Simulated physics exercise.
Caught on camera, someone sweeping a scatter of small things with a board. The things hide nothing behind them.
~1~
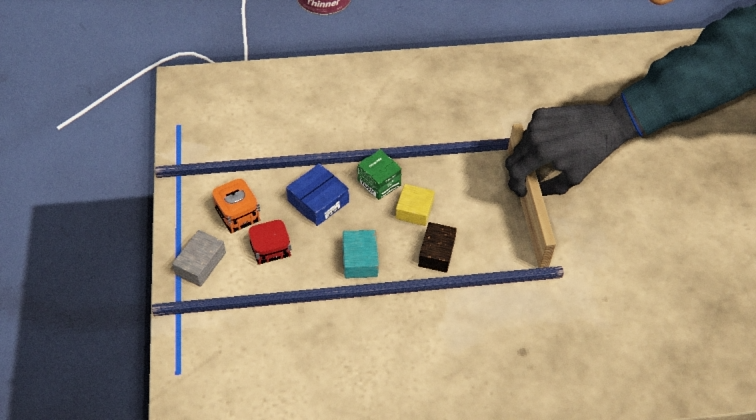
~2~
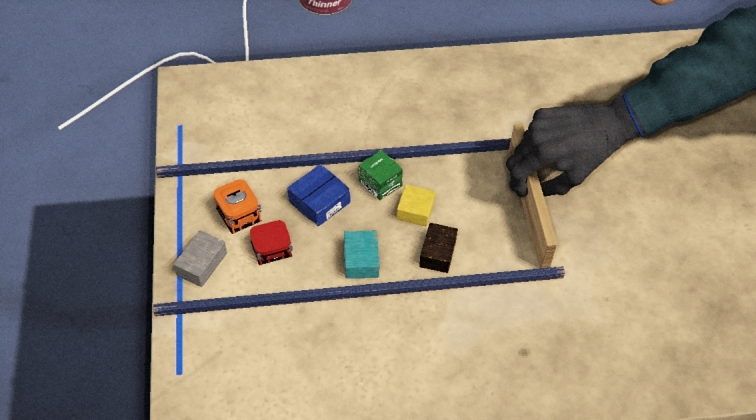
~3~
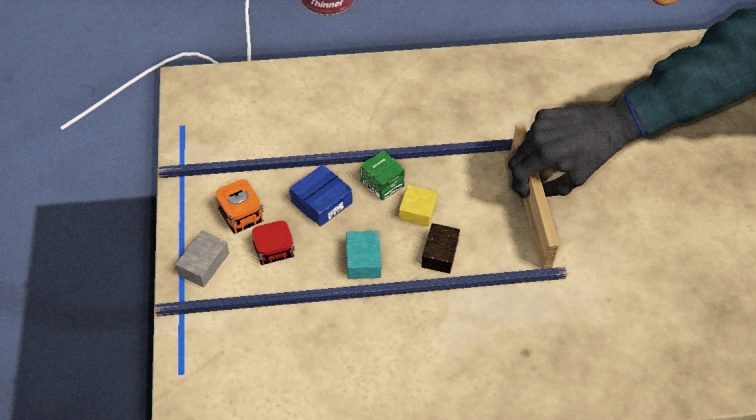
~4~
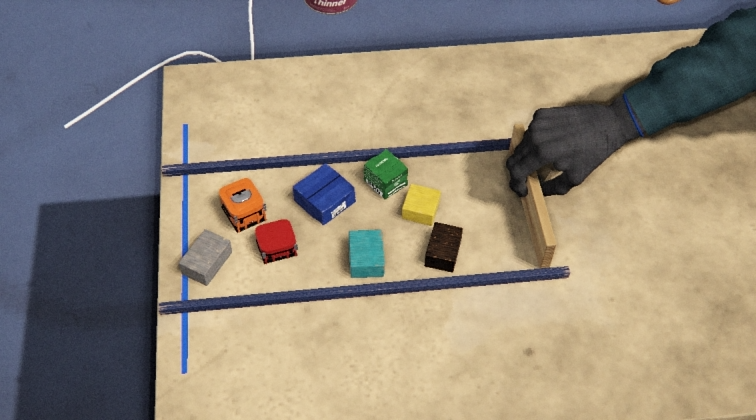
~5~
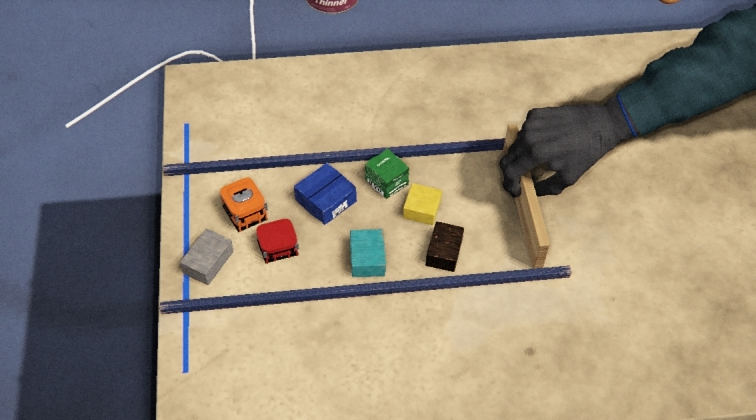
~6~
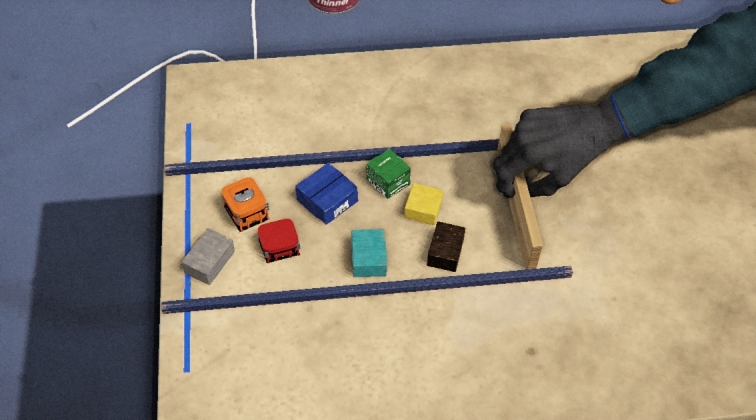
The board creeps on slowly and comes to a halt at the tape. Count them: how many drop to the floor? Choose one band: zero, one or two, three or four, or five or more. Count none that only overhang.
Five or more.
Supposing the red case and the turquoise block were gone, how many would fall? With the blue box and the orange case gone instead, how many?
The first count is 3 and the second is 3.
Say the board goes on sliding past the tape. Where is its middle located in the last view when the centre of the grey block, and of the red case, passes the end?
The middle is at (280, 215) when it's the grey block, and at (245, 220) when it's the red case.
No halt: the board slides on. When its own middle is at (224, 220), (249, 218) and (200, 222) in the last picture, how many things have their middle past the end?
3; 2; 5.
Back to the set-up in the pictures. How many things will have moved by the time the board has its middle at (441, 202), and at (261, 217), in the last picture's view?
I get 2 at the one place and 8 at the other.
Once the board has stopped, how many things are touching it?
3 end up touching it.
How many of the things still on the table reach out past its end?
It totals 3.
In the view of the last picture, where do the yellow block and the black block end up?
Taking them in turn, first comes (171, 236), then (171, 273).
Soon after, none off yet; grey block at rest near (209, 256); orange case at rest near (245, 204); red case at rest near (279, 241).
After that, none off yet; grey block displaced about its own width near (176, 259); orange case displaced about its own width near (197, 211); red case displaced well along near (210, 247).
In the end, the number that fall off is five or more; gone, turquoise block, blue box, red case, orange case and grey block.
